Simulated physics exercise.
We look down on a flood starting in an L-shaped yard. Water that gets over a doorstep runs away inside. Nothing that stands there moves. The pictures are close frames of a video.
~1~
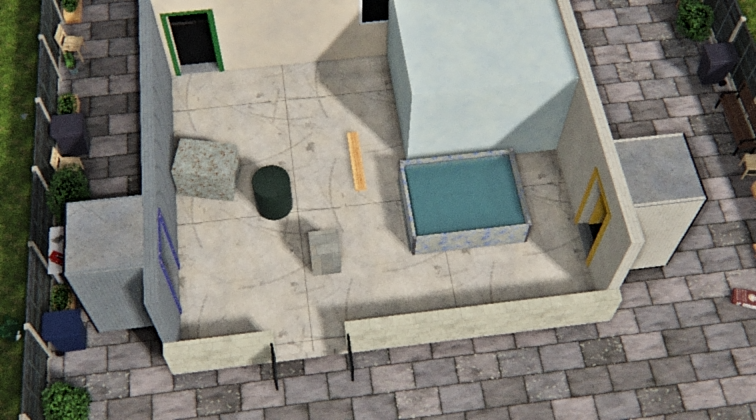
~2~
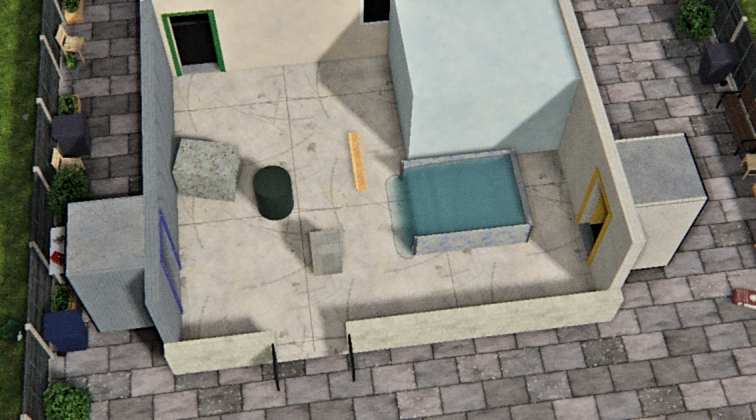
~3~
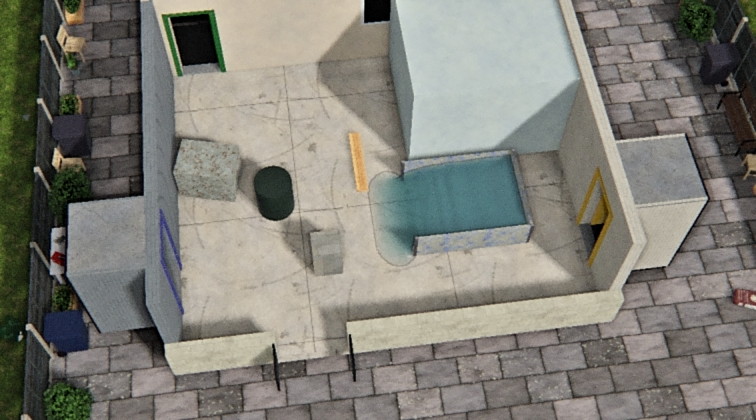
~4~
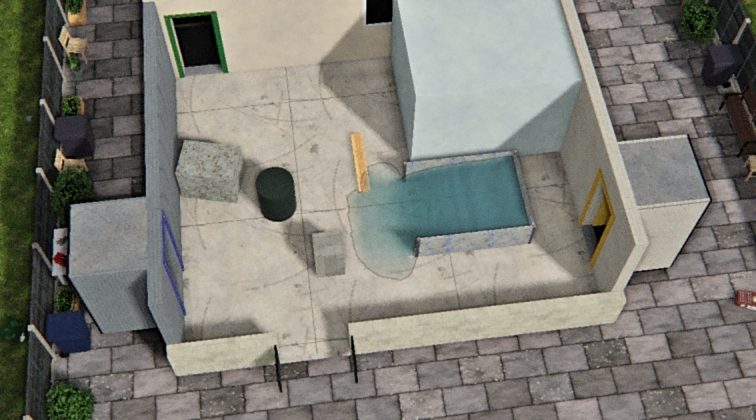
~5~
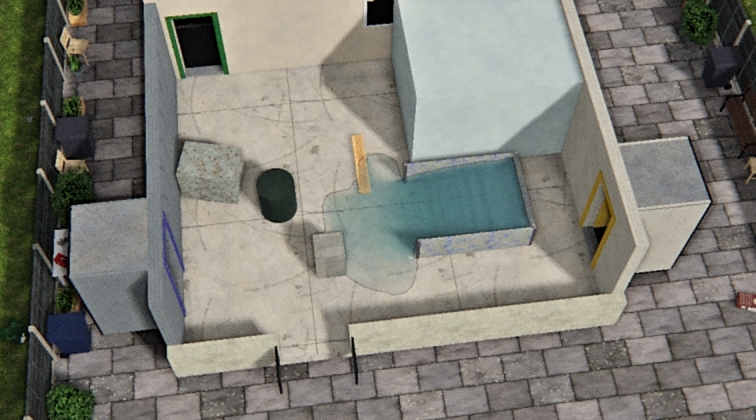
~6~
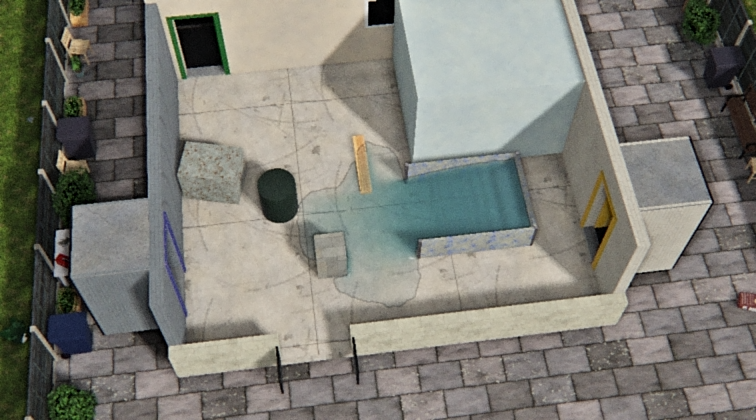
In a walled yard, water pours from a tank's left side and spreads leftward across the floor.
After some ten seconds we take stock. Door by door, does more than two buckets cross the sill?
In the end: The blue door stays under that; the yellow door stays under that; the green door takes more than that.
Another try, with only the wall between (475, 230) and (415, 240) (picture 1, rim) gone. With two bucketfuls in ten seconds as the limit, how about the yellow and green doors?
The yellow one lets more in; the green one is under.
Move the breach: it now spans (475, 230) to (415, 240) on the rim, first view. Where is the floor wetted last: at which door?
I say the green one.
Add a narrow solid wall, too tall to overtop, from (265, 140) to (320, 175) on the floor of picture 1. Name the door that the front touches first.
First comes the door marked blue.
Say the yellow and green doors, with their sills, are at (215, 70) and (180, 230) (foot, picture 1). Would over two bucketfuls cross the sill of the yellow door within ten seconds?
One by one: Yellow door takes more.
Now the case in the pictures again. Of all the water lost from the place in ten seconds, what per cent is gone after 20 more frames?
Near 30 in a hundred.
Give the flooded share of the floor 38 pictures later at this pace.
About 80 per cent.
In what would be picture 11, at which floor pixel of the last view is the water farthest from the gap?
Close to (193, 261).
A moment on, water covers 30 % of the floor; the blue door not reached, the yellow door not reached, the green door not reached.
Next, water covers 50 % of the floor; the blue door wet at the sill, nothing in, the yellow door not reached, the green door not reached.
Then, water covers 65 % of the floor; the blue door wet at the sill, nothing in, the yellow door not reached, the green door wet at the sill, nothing in.
Later, water covers 80 % of the floor; the blue door wet at the sill, nothing in, the yellow door not reached, the green door over two buckets in.
In the end, water covers 95 % of the floor; the blue door wet at the sill, nothing in, the yellow door under two buckets in, the green door far over two buckets in.
